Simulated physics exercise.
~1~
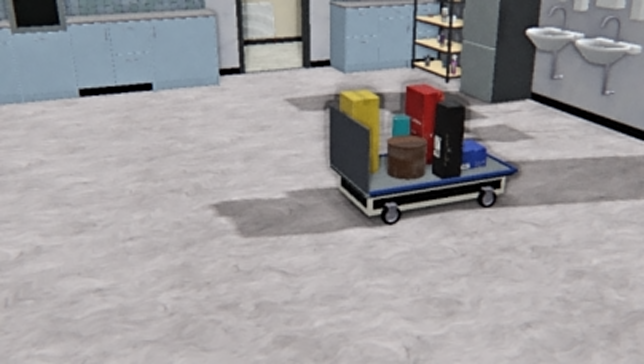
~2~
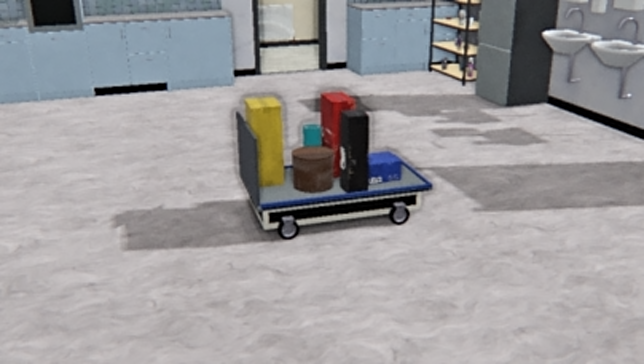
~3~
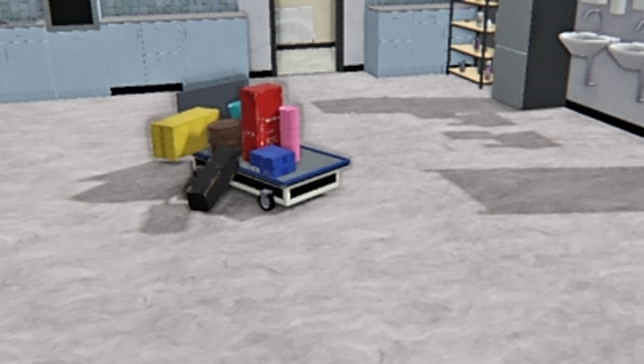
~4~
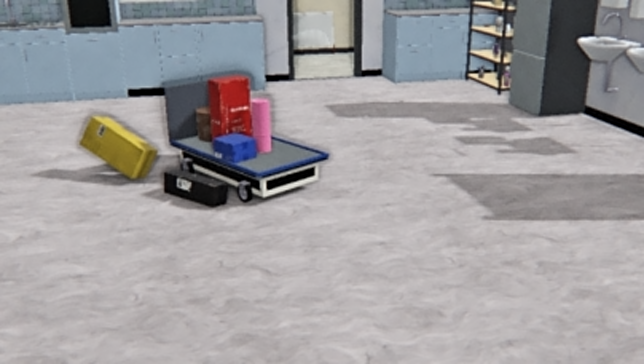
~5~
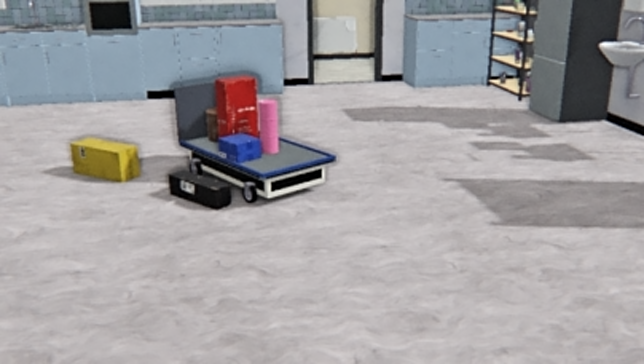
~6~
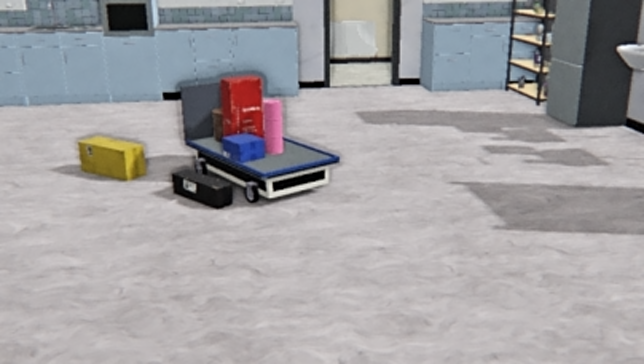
A loaded cart rolls left and turns, spilling yellow and black boxes before it stops.
